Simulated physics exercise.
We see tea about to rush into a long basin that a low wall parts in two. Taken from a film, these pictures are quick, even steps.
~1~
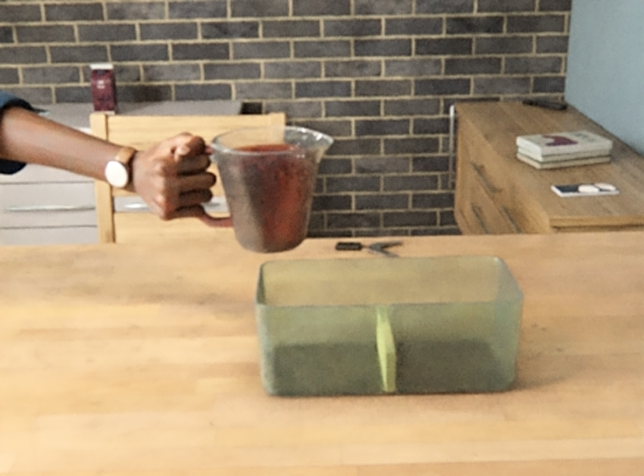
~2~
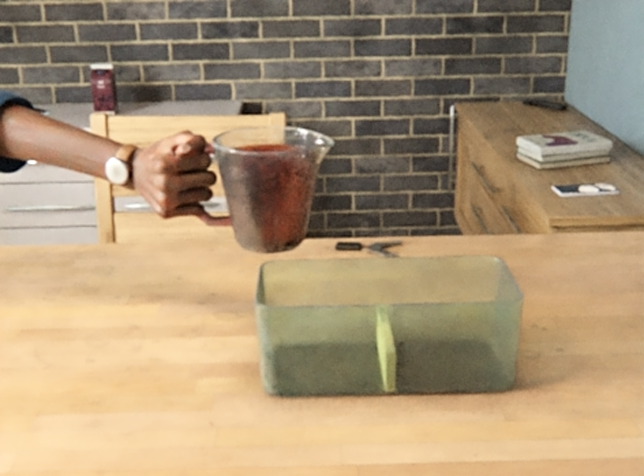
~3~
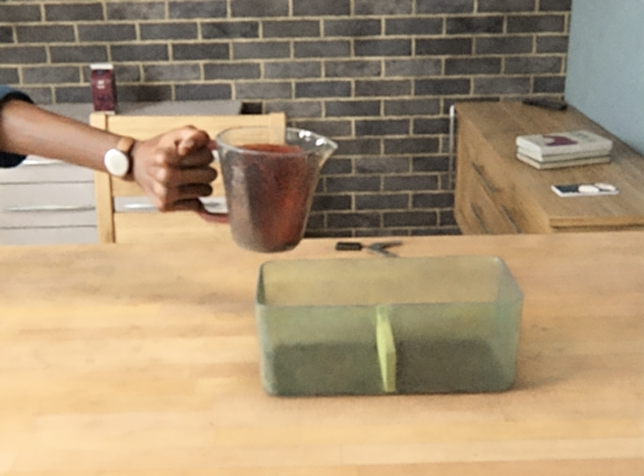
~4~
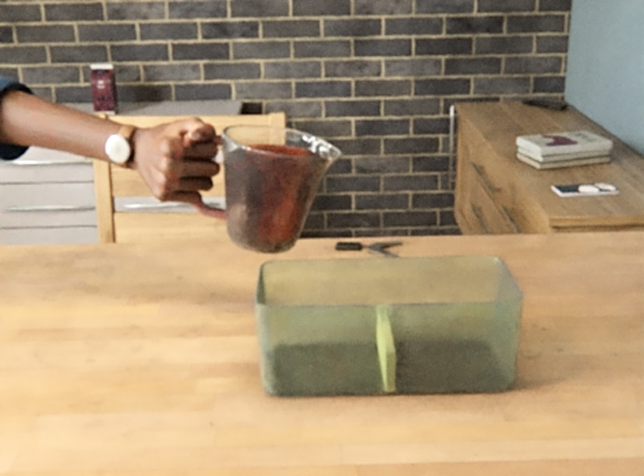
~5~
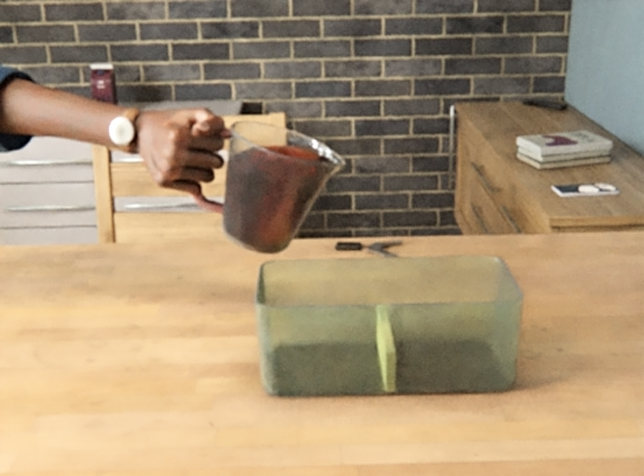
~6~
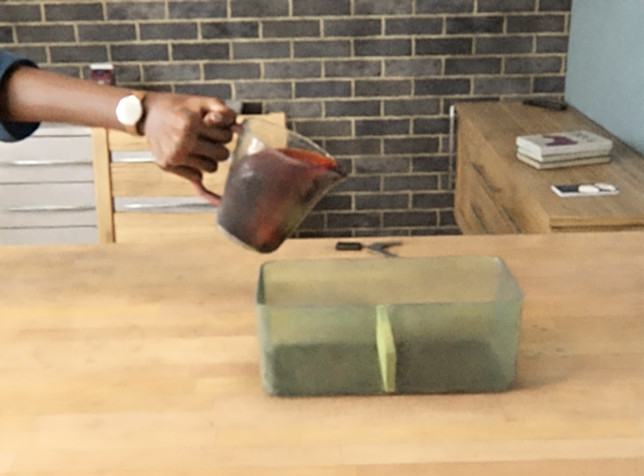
In a room with a dark brick wall, a pale wooden table is seen from the front and slightly above by a still camera. A hand with a white-faced watch holds a clear jug of reddish-brown tea at left, above a greenish see-through basin with a low yellow-green dividing wall, with books on a wooden cabinet behind. The hand first holds the jug nearly upright, then steadily tilts it rightward until the tea reaches its lip.
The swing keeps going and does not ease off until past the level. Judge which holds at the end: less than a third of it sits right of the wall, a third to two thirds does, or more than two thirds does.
Reaches a third, not past two thirds.
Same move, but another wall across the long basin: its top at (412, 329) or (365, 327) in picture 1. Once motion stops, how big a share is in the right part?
I'd expect near 5 percent the first time and near 95 percent the next.
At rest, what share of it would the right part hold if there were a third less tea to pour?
Estimate: Around 30 per cent.
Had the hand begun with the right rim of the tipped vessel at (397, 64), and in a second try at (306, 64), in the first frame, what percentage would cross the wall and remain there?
Start one gives some 80 %, start two some 45 %.
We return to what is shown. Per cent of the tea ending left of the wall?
I'd put it near 45 per cent.
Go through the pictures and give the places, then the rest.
The first picture shows tilt 0°; pouring edge (333, 140); surface from (219, 155) to (319, 153); the long basin's rim runs from (258, 285) to (512, 279); the wall's top is at (386, 328).
The second picture shows tilt 1°; pouring edge (334, 141); surface from (219, 154) to (319, 155).
The third picture shows tilt 5°; pouring edge (338, 146); surface from (223, 153) to (321, 156).
The fourth picture shows tilt 11°; pouring edge (342, 153); surface from (227, 153) to (326, 159).
The fifth picture shows tilt 19°; pouring edge (347, 163); surface from (230, 157) to (335, 161).
The sixth picture shows tilt 28°; pouring edge (350, 176); surface from (233, 163) to (342, 167); 1 per cent is over the edge.
A moment on, the tilt is 82° and 57 per cent is still to pour, 2 is left of the wall and 19 right of it.
Next, the tilt is 94° and 17 per cent is still to pour, 28 is left of the wall and 44 right of it.
Then the tilt is 94° and 3 per cent is still to pour, 42 is left of the wall and 53 right of it.
Later the tilt is 94° and 0 per cent is still to pour, 46 is left of the wall and 53 right of it.
At rest 46 per cent lies left of the wall, 53 right of it and 1 outside.
